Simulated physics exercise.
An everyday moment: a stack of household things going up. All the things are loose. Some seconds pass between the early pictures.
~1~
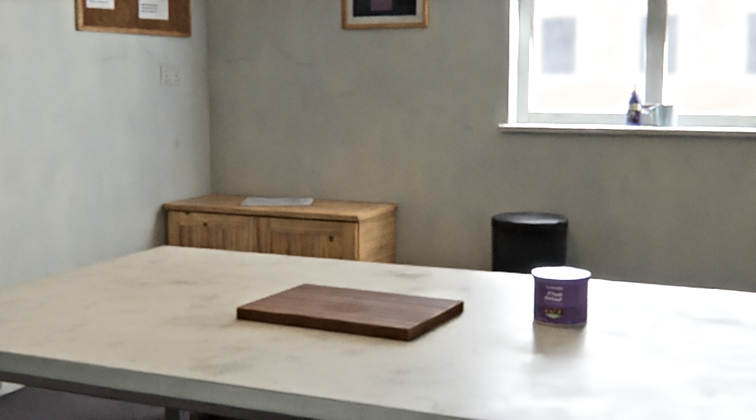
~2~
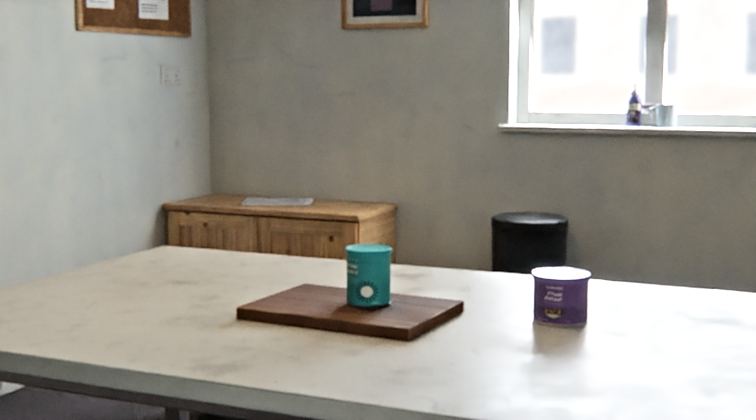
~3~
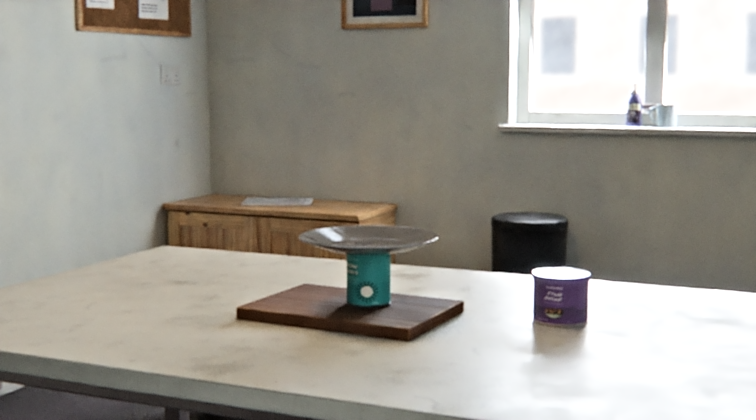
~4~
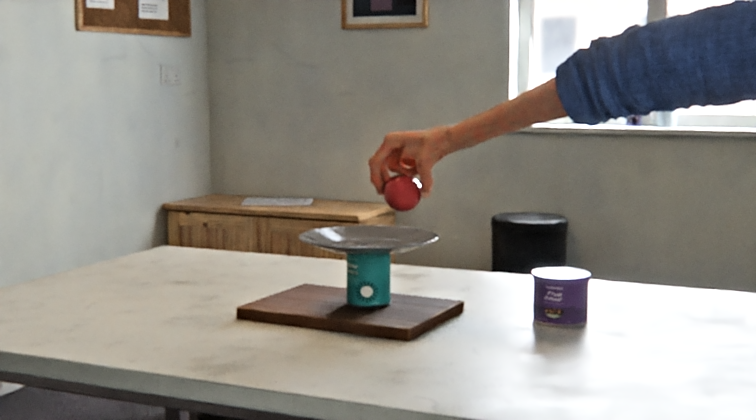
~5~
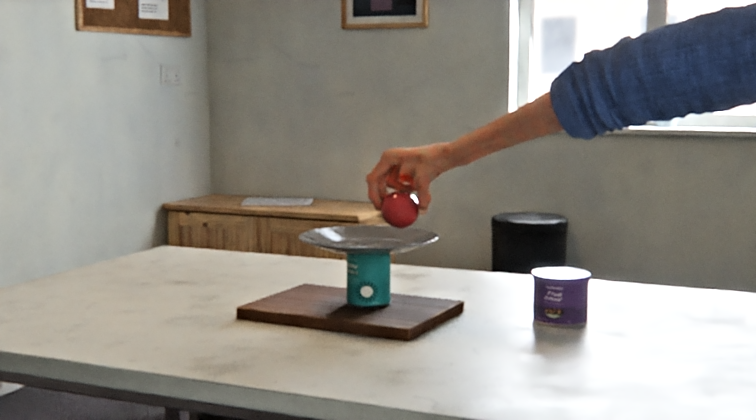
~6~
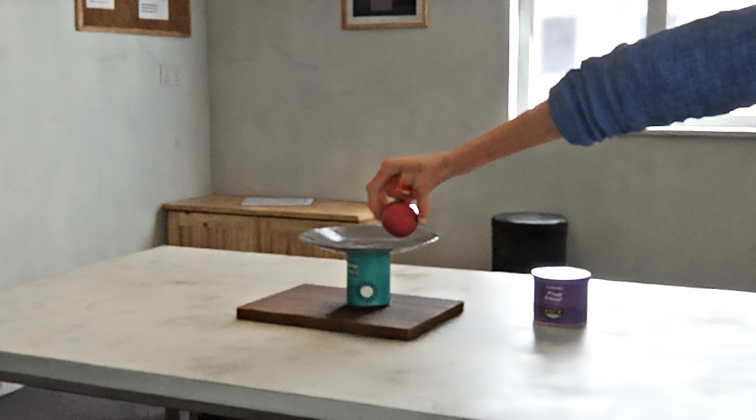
A hand lowers a red tomato onto the grey plate on top of the turquoise tin.
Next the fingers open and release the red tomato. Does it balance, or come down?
The pile stays up.
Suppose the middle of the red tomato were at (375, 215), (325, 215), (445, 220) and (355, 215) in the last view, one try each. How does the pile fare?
In the first case it holds; in the second case it holds; in the third case it gives way; in the fourth case it stays up.
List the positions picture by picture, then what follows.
The last thing is not in view yet, in the first frame.
The last thing is not in view yet, in the second frame.
The last thing is not in view yet; turquoise tin (369, 276), in the third frame.
Coming down; red tomato (402, 193); grey plate (369, 242), in the fourth frame.
Coming down; red tomato (400, 209); turquoise tin (369, 276), in the fifth frame.
In place under the hand; red tomato (400, 218); grey plate (369, 242), in the sixth frame.
Then, 0.30 s on from there, no change.
Then, 0.70 s on from there, red tomato resting near (400, 219).
In the end, all 5 unmoved. At the end, from the last picture's camera, red tomato near (400, 219). The pile holds.
